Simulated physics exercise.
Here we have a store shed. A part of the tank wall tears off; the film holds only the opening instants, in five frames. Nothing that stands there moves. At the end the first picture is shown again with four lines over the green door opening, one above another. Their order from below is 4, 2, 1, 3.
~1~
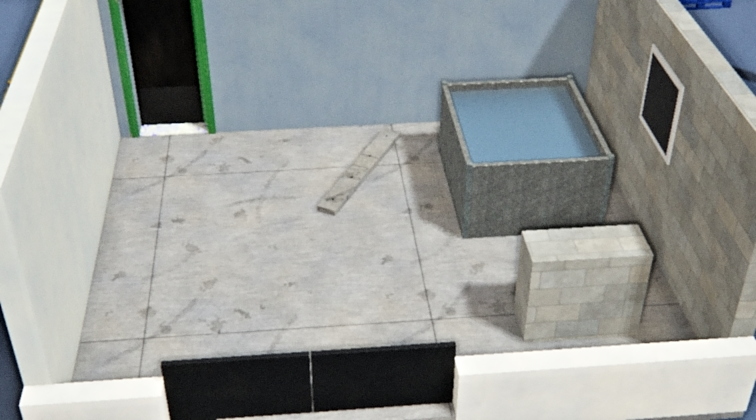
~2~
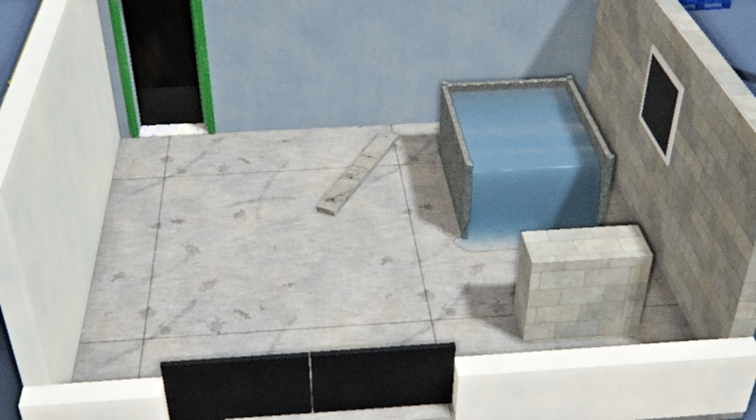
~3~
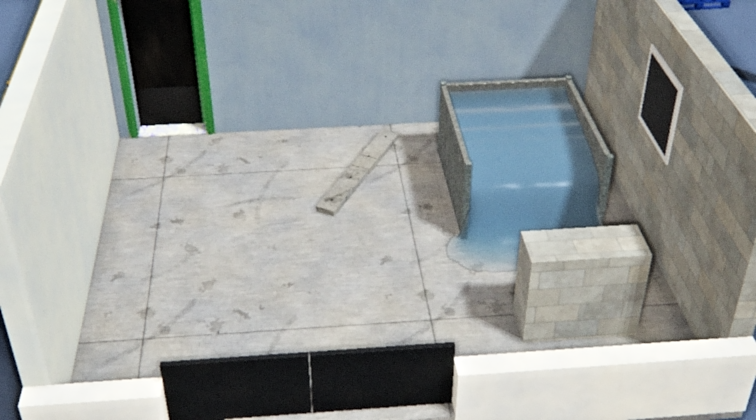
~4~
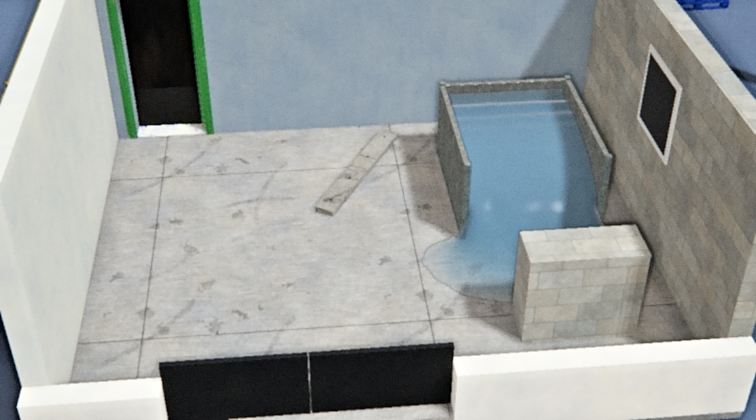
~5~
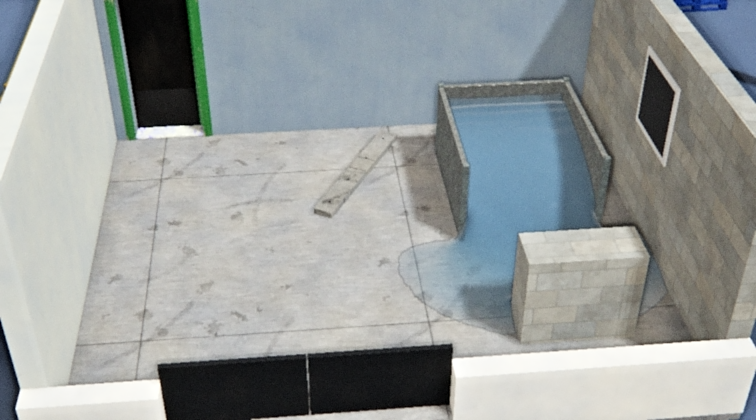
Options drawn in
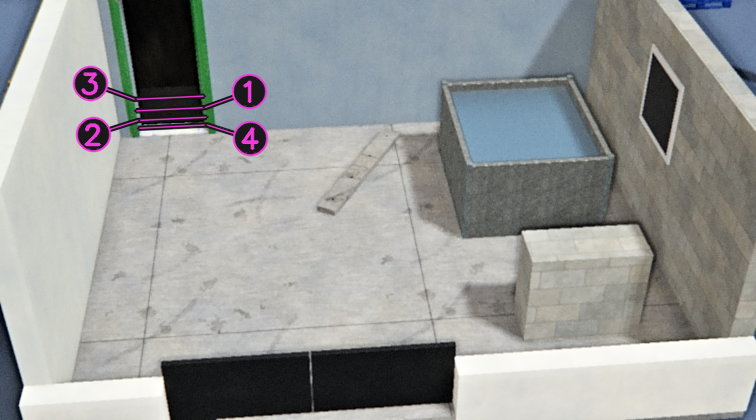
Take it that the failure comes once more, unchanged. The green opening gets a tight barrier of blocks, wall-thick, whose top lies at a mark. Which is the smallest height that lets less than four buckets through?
The answer is mark 2.
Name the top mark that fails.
4.
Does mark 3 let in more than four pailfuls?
No, not at all.
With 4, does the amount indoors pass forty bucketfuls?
No, it does not.
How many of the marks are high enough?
Three of them.
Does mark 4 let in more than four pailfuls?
Yes, that goes wrong.
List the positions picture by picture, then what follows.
Water in the tank at rest, its middle at (522, 125); foot of the green doorway at (174, 135); shut gate at (310, 363), in the first frame.
Front seen at (464, 241), 2 % of the ground wet, in the second frame.
Front seen at (456, 256), 4 % of the ground wet, in the third frame.
Front seen at (444, 277), 8 % of the ground wet, in the fourth frame.
Front seen at (457, 314), 12 % of the ground wet, in the fifth frame.
On the marked copy, 1 at (170, 109); 2 at (172, 118); 3 at (169, 97); 4 at (173, 126); from the bottom up 4, 2, 1, 3.
Choosing 1, nothing gets over.
Choosing 2, a splash gets over, under a bucket.
Choosing 3, nothing gets over.
Choosing 4, about 12 bucketfuls get in.
